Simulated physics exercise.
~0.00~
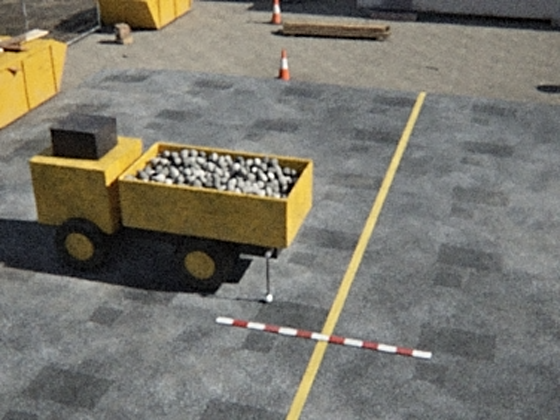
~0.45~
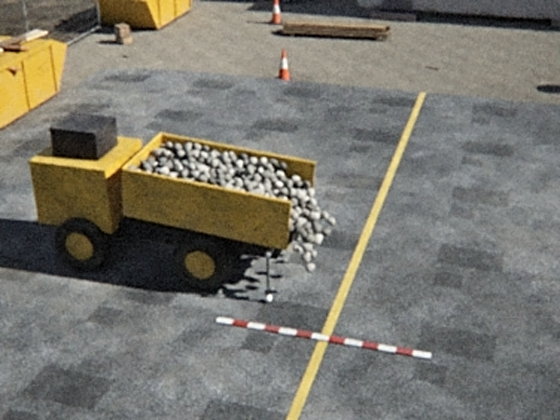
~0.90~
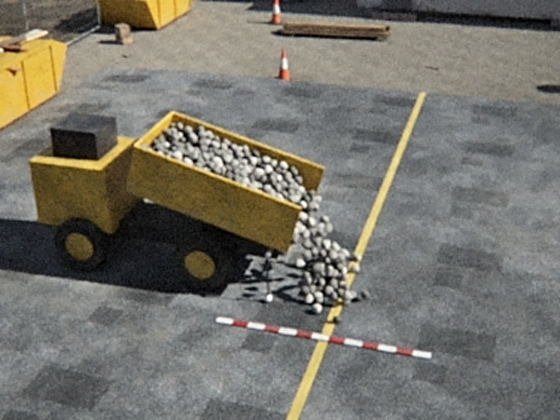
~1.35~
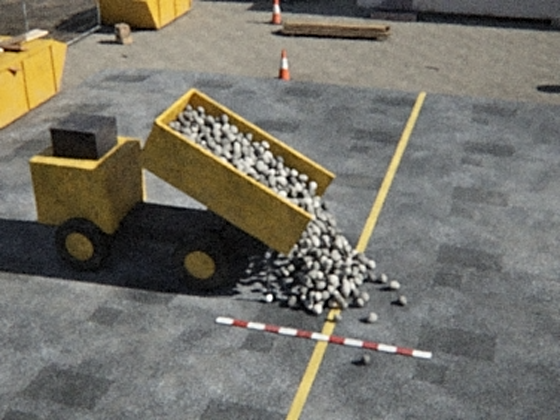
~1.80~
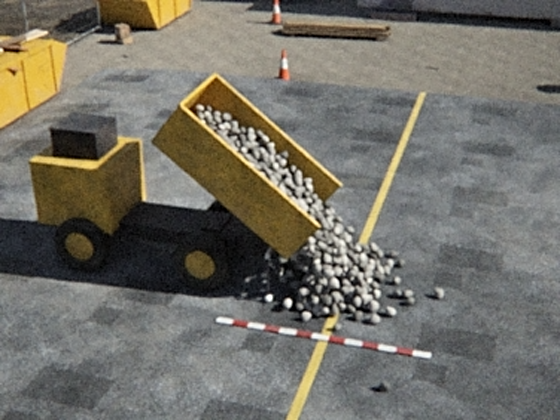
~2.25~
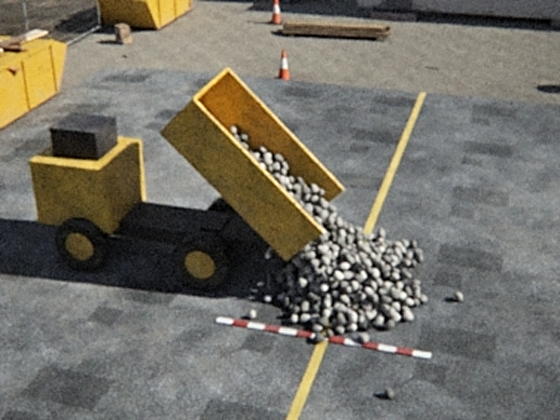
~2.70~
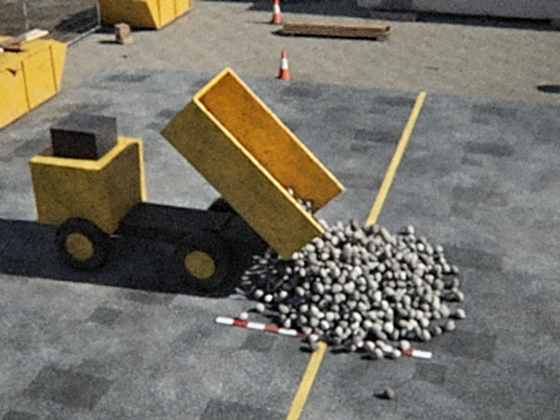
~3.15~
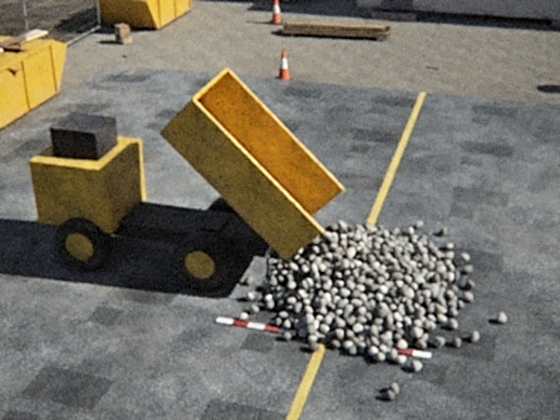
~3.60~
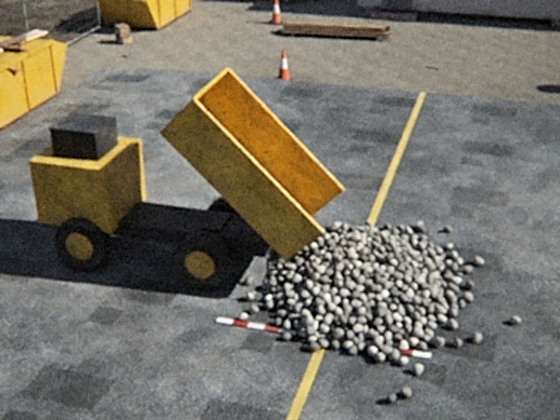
In this clip, a yellow dump truck on dark paving gradually raises its bed, sending grey cobbles sliding out the back beside a red and white rod, until the bed is empty and a wide pile covers part of the yellow line and rod.
